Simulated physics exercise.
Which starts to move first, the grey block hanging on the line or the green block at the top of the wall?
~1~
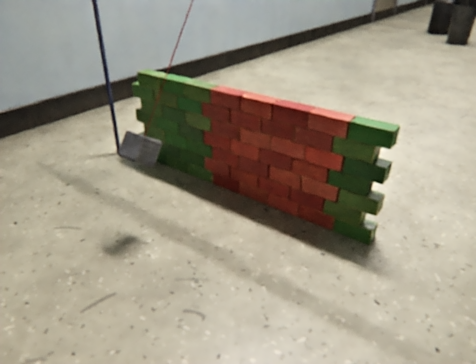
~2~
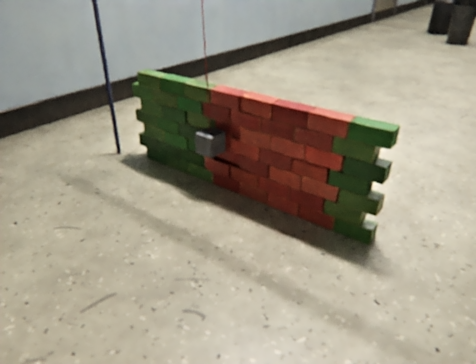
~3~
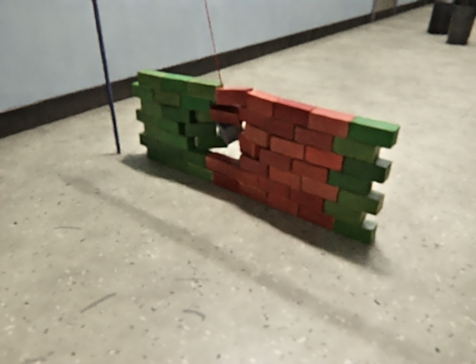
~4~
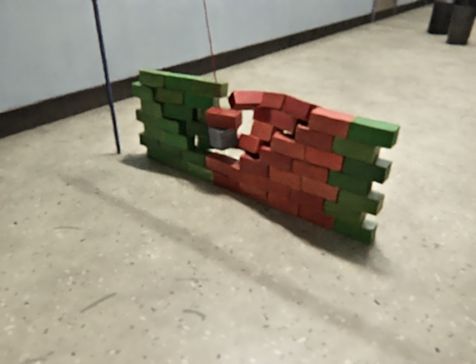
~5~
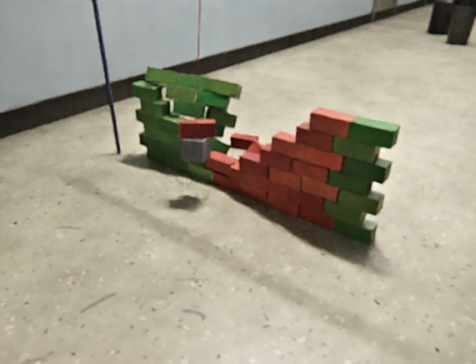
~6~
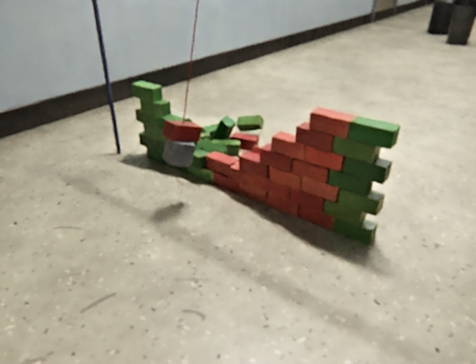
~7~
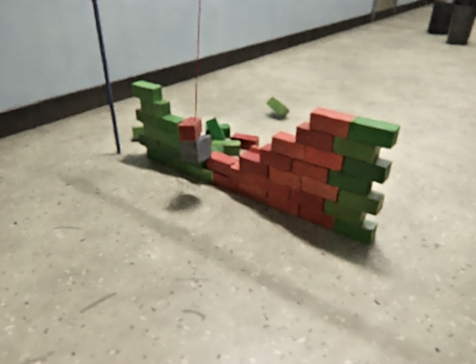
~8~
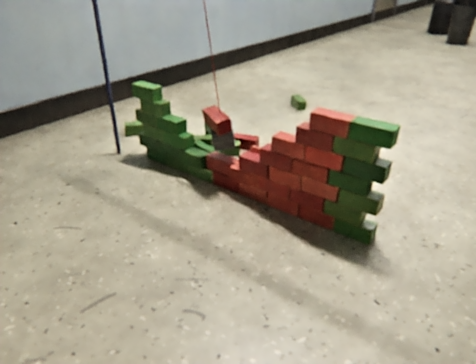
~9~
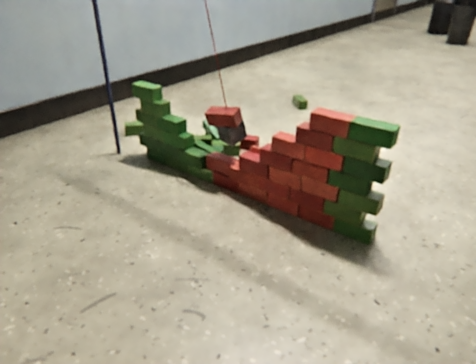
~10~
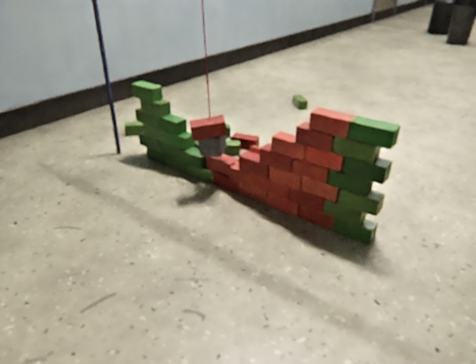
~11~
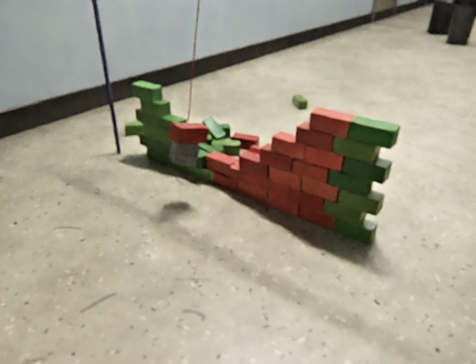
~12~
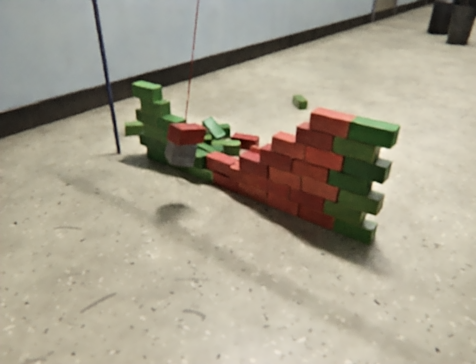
The hanging grey block moves first, swinging right into the wall. The green block at the top starts to shift only after that.
